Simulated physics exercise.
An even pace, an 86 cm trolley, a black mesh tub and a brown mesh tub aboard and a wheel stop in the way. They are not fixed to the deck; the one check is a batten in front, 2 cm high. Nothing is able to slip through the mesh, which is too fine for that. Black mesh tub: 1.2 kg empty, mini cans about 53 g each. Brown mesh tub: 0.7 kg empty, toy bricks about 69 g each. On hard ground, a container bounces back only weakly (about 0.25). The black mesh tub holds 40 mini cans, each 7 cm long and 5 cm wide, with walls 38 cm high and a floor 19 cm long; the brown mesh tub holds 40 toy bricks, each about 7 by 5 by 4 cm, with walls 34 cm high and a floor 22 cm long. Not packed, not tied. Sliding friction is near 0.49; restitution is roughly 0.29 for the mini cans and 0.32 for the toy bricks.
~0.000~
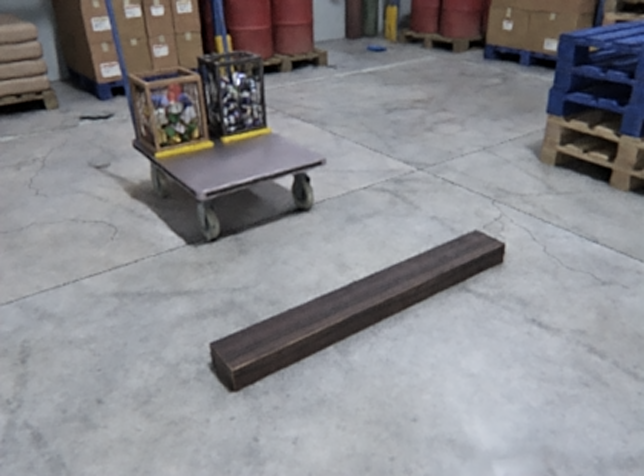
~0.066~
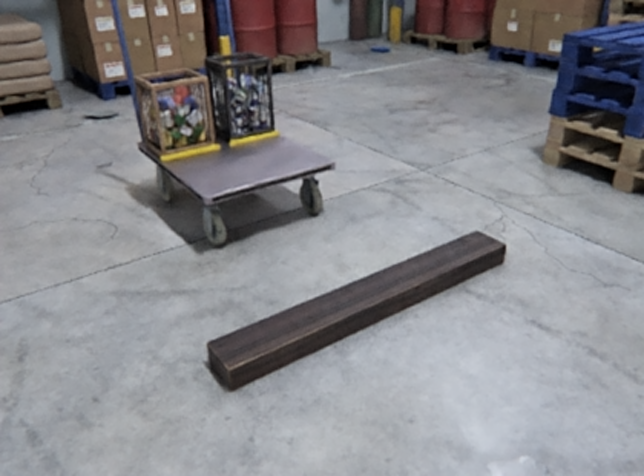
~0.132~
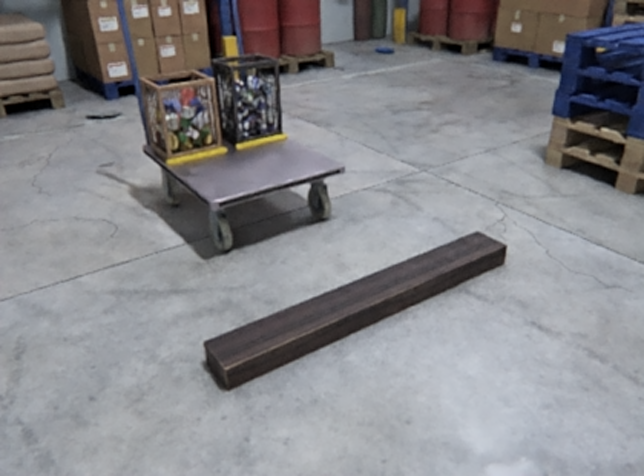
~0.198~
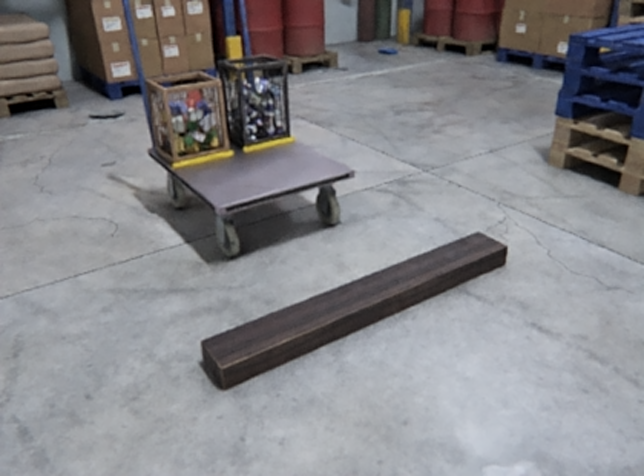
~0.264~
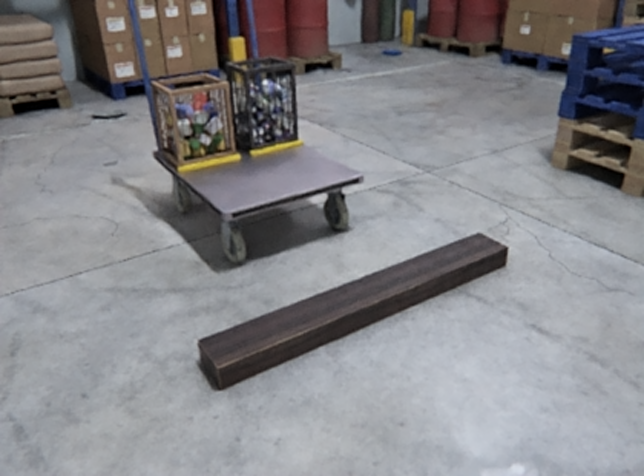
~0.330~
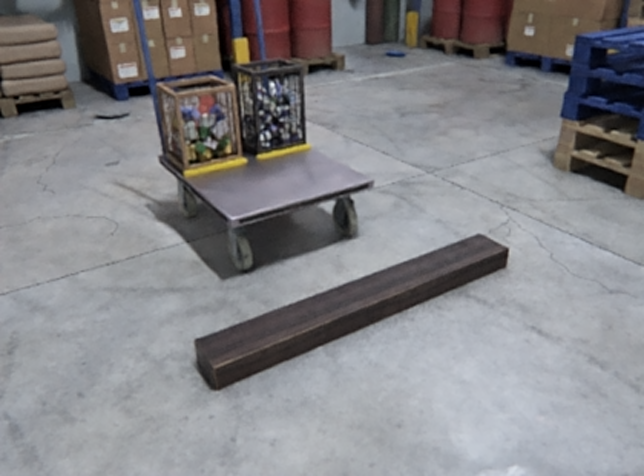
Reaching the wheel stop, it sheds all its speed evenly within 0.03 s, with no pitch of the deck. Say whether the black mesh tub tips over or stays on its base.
The black mesh tub stays on its base.
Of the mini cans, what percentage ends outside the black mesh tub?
That comes to around 0 per cent.
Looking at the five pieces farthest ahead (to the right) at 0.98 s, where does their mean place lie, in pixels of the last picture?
Around pixel (292, 162).
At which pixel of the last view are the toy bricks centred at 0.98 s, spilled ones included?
Somewhere around pixel (234, 160).
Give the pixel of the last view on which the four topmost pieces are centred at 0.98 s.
About (317, 112).
After 0.68 s, the stop begins.
After 0.80 s, the black mesh tub leans 10° with 0 of 40 out and the brown mesh tub leans 4° with 0 of 40 out.
After 0.98 s, the black mesh tub is upright with 0 of 40 out and the brown mesh tub is upright with 0 of 40 out.
Outcome (at 1.22 s), the black mesh tub is upright with 0 of 40 out and the brown mesh tub is upright with 0 of 40 out. Greatest lean of the black mesh tub, 10°.
